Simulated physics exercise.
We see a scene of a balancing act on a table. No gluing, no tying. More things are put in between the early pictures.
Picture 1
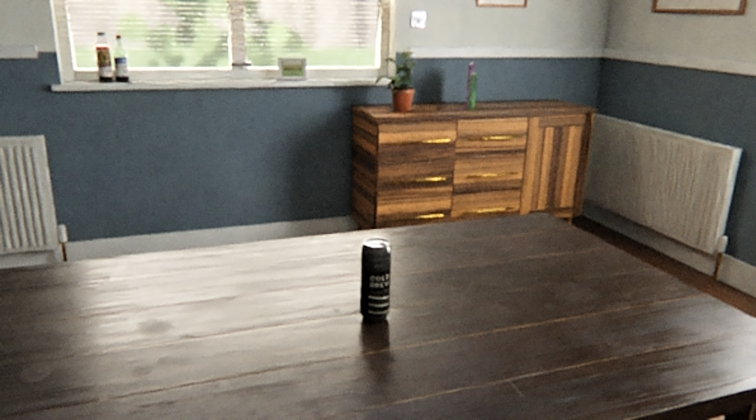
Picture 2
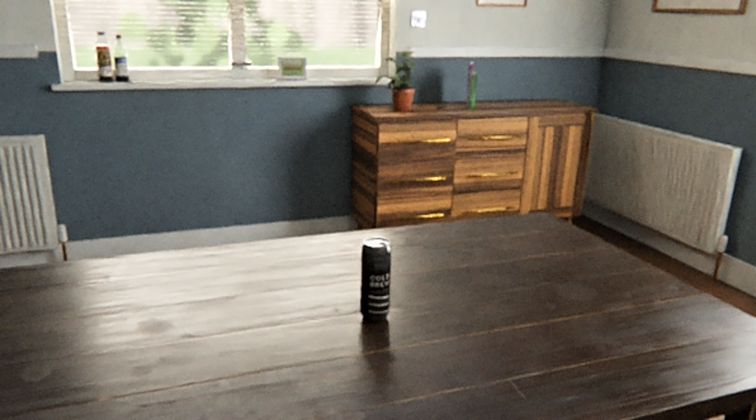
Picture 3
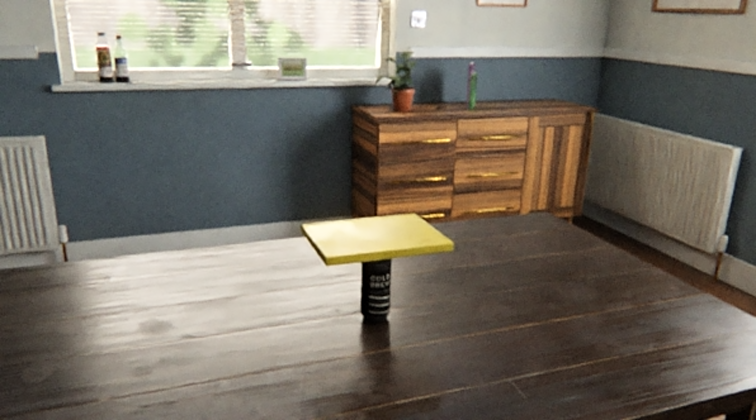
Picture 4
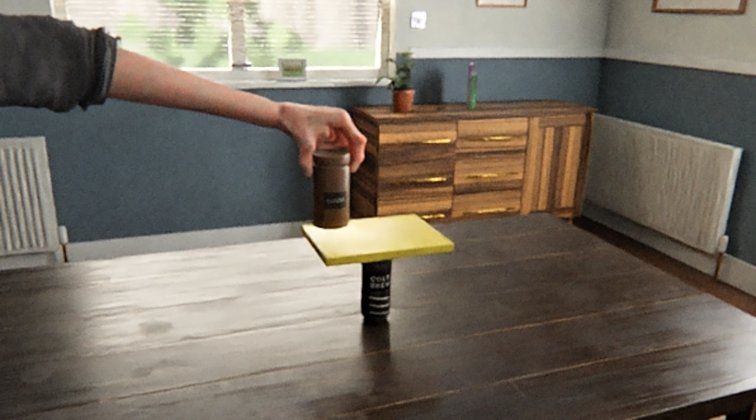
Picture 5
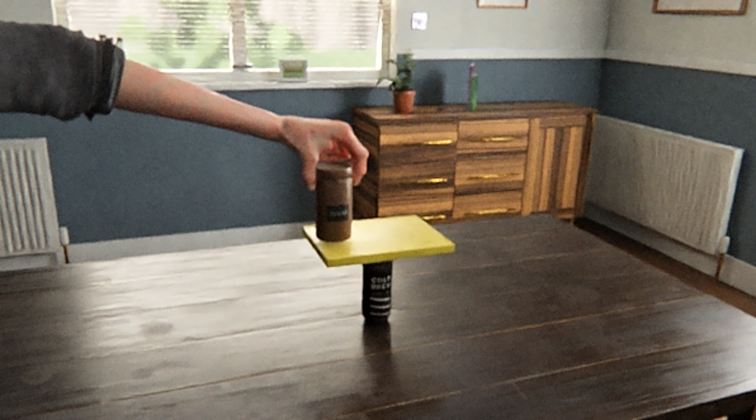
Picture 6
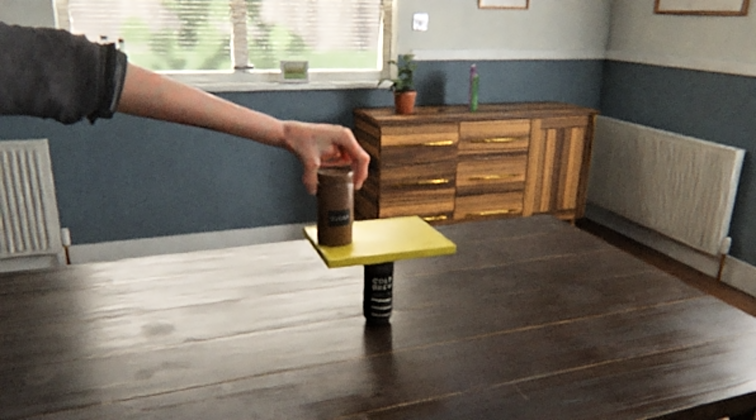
In a room with blue-and-white walls, a black can stands alone on a dark wooden table, and then a flat yellow board appears balanced on top of it. A hand reaches in from the left holding a brown jar, lowers it onto the board's left side, and keeps hold of it.
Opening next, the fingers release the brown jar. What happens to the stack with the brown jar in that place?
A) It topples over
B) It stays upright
(A) It topples over.
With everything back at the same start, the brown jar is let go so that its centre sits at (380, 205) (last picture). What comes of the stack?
Stands.
Then, 0.30 s on from there, brown jar now fallen; yellow lid turned 49° from how it was put.
Then, 0.40 s on from there, yellow lid now fallen.
Then, 0.50 s on from there, things are still on the move.
Then, 0.80 s on from there, brown jar resting near (284, 320).
In the end, fallen, brown jar and yellow lid; black can unmoved. The stack comes apart.
